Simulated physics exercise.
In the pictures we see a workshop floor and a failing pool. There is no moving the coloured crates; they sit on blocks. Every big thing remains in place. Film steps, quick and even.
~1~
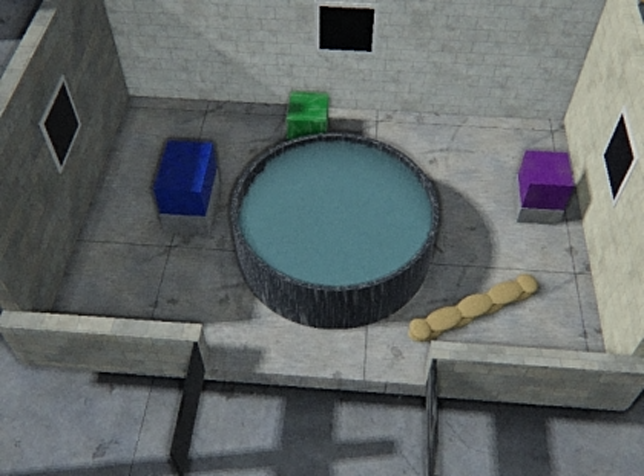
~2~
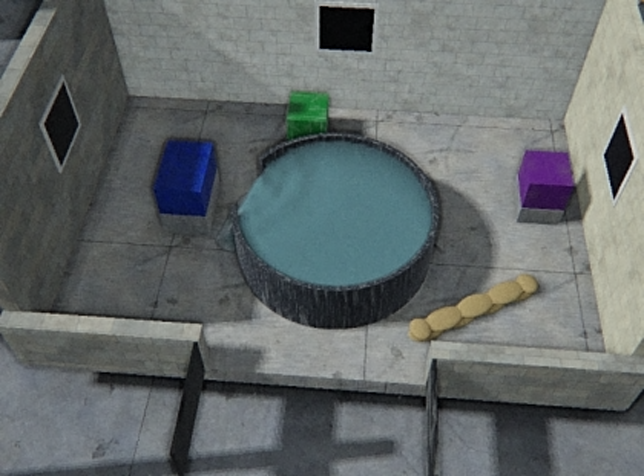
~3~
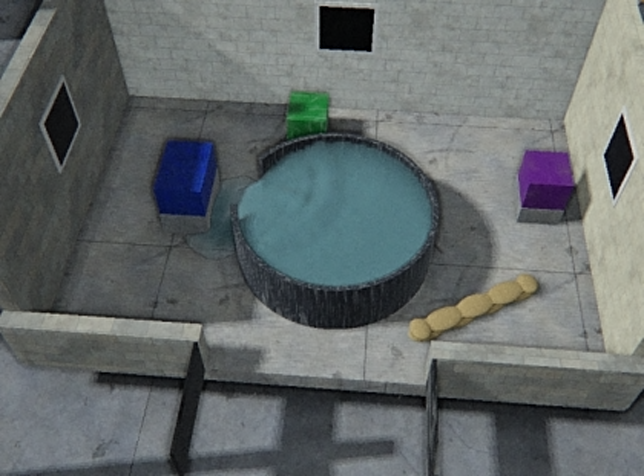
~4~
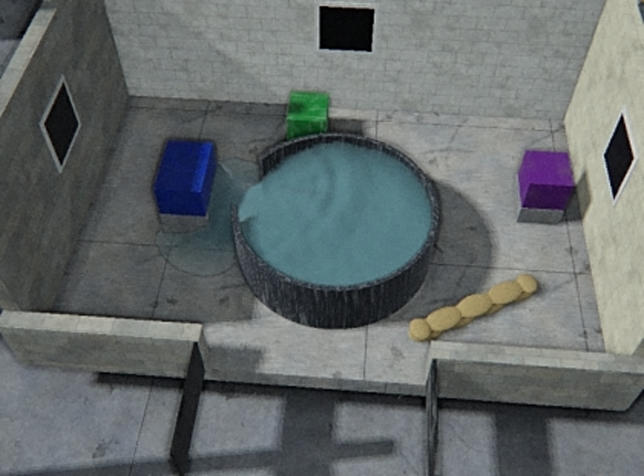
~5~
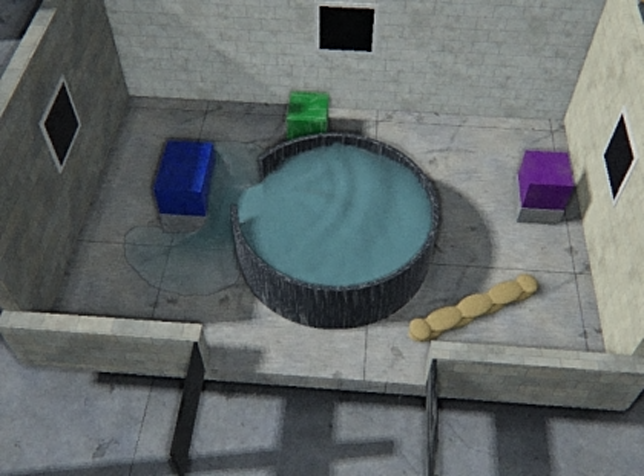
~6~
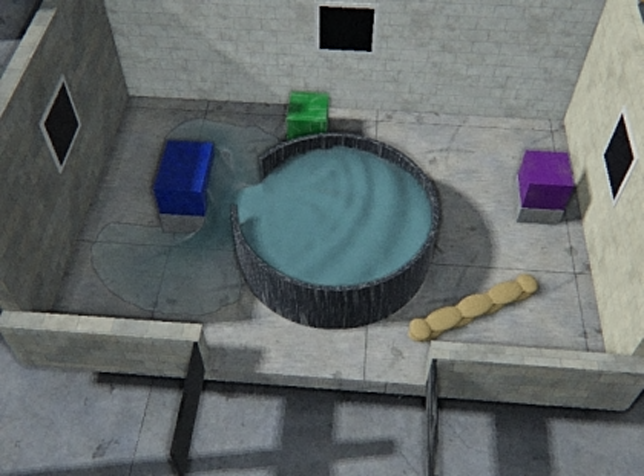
At first, a round tank full of water sits still on a walled floor among blue, green and purple crates. Then a gap opens in its left side and water pours out toward the blue crate, spreading around it and across the left floor while ripples cross the tank's surface.
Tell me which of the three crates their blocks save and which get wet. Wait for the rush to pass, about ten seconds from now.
Here is how it ends: The purple crate is spared; the green crate gets wet; the blue crate gets wet.
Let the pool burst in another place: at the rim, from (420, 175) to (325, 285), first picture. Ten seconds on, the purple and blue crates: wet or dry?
Taking them in turn, the purple one is swamped, and the blue one is left untouched.
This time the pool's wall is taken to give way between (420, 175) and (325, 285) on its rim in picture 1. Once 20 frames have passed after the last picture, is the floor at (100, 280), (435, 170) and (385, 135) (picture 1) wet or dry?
So it's nothing at the first, liquid at the second and liquid at the third.
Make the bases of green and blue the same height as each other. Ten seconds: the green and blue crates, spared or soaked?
Then: Green is spared; blue is topped.
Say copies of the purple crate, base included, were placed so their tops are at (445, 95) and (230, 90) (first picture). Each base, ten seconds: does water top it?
So, the first one stays clear of it, and the next one gets caught.
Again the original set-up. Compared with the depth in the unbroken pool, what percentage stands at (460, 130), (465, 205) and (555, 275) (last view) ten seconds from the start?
I'd put them at close to 8 per cent, then 6 per cent, then 8 per cent.
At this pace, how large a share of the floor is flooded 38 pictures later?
Close to 90 %.
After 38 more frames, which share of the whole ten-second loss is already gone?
It should be close to 25 percent by then.
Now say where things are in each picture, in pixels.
The first picture shows the round tank at (335, 209) is whole and still.
In the second picture, the front is at (227, 247), out from the gap at (248, 207).
In the third picture, water pours out at (248, 210) and has run to (225, 184).
In the fourth picture, the front is at a hidden place, out from the gap at (248, 211).
In the fifth picture, the front is at a hidden place, out from the gap at (248, 211).
In the sixth picture, the front is at (189, 124), out from the gap at (248, 210).
A moment on, water covers 35 % of the floor; the purple crate not reached, the green crate water round its plinth, the blue crate water round its plinth.
Next, water covers 50 % of the floor; the purple crate not reached, the green crate water round its plinth, the blue crate water round its plinth.
Then, water covers 70 % of the floor; the purple crate water round its plinth, the green crate water round its plinth, the blue crate water round its plinth.
Later, water covers 90 % of the floor; the purple crate water round its plinth, the green crate water round its plinth, the blue crate water round its plinth.
In the end, water covers 100 % of the floor; the purple crate stayed above the water, the green crate was topped, the blue crate was topped.
